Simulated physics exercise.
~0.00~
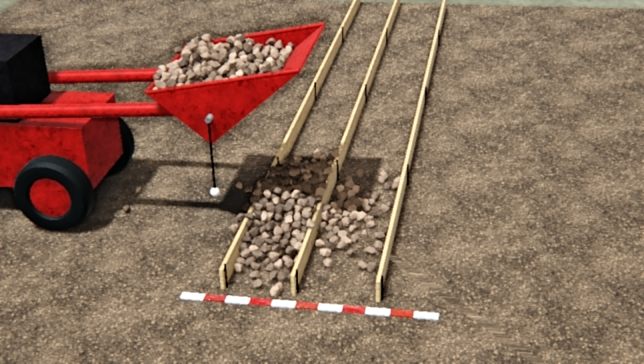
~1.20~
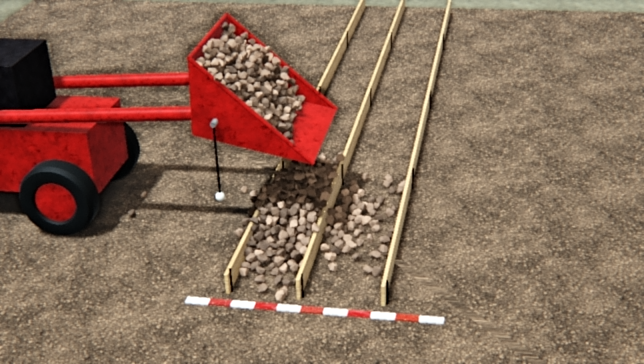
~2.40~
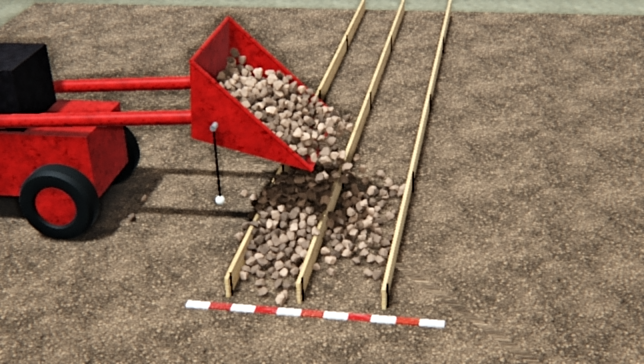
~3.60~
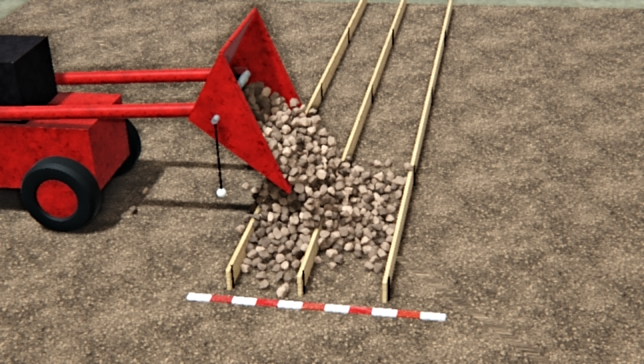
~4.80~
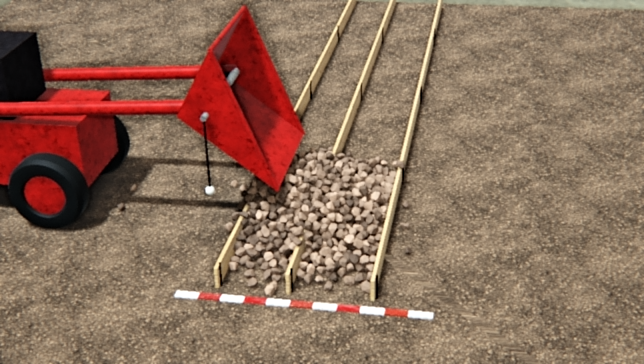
We see a red loader holding a bucket of stones beside wooden planks, where an earlier load lies loose; the bucket tips steeply to the right, the stones slide out over the planks, and it ends emptied above a broad heap spread across both bays.
